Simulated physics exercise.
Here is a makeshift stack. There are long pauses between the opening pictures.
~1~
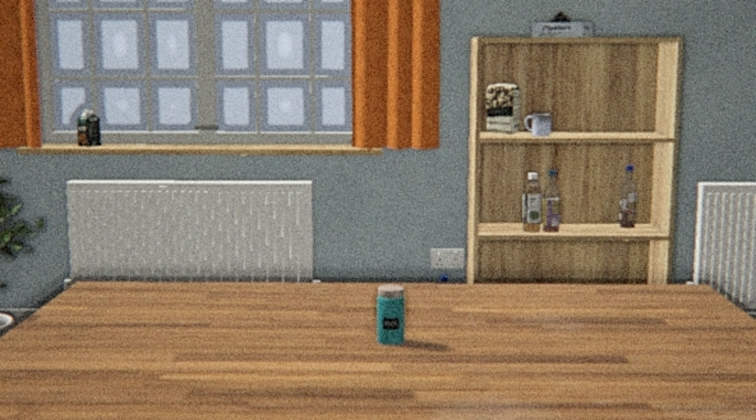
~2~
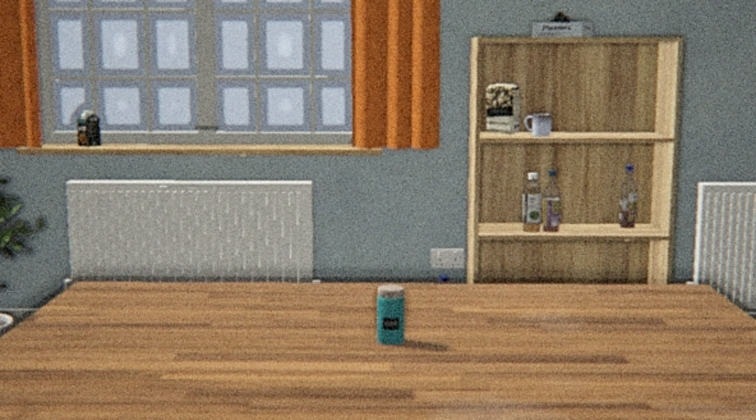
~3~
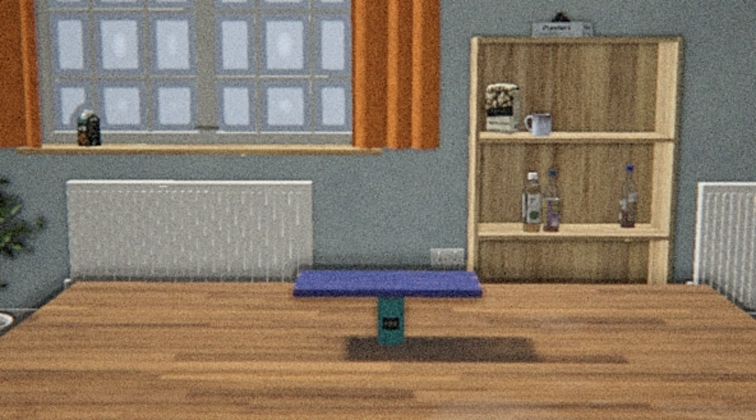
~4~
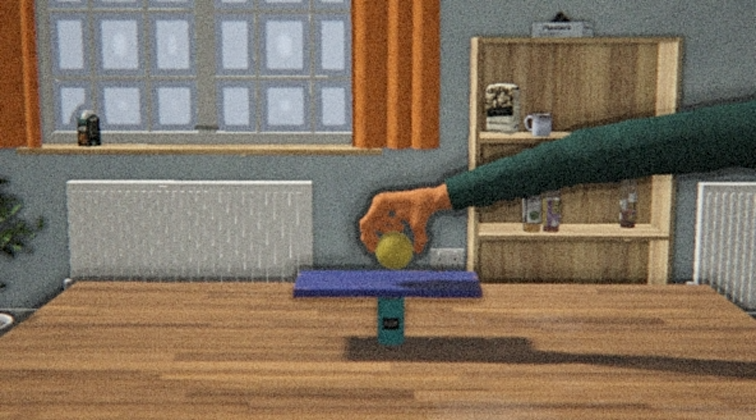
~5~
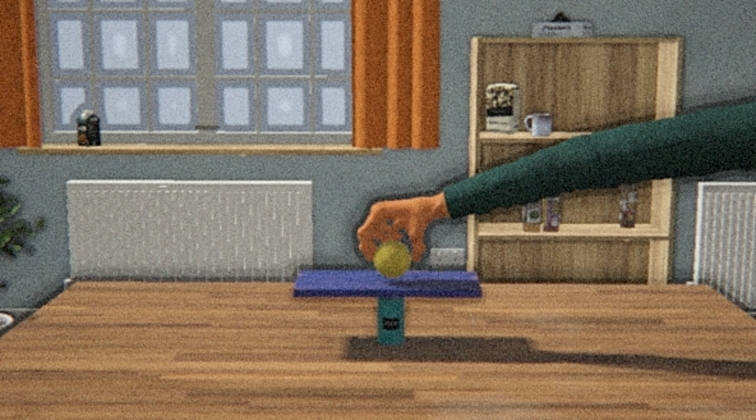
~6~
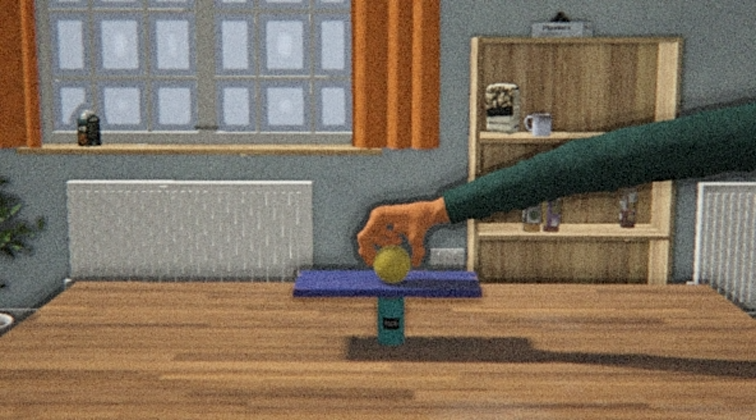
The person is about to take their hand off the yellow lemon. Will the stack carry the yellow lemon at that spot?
Here the stack holds.
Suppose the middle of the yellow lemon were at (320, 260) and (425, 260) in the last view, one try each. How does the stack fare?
First, it loses its balance; second, it keeps its balance.
Then, 0.20 s after the last picture, nothing has stirred.
Then, 0.40 s after the last picture, yellow lemon resting near (392, 265).
At rest, all 3 in place. Seen from the same camera at the end, yellow lemon near (392, 265). The stack stays up.
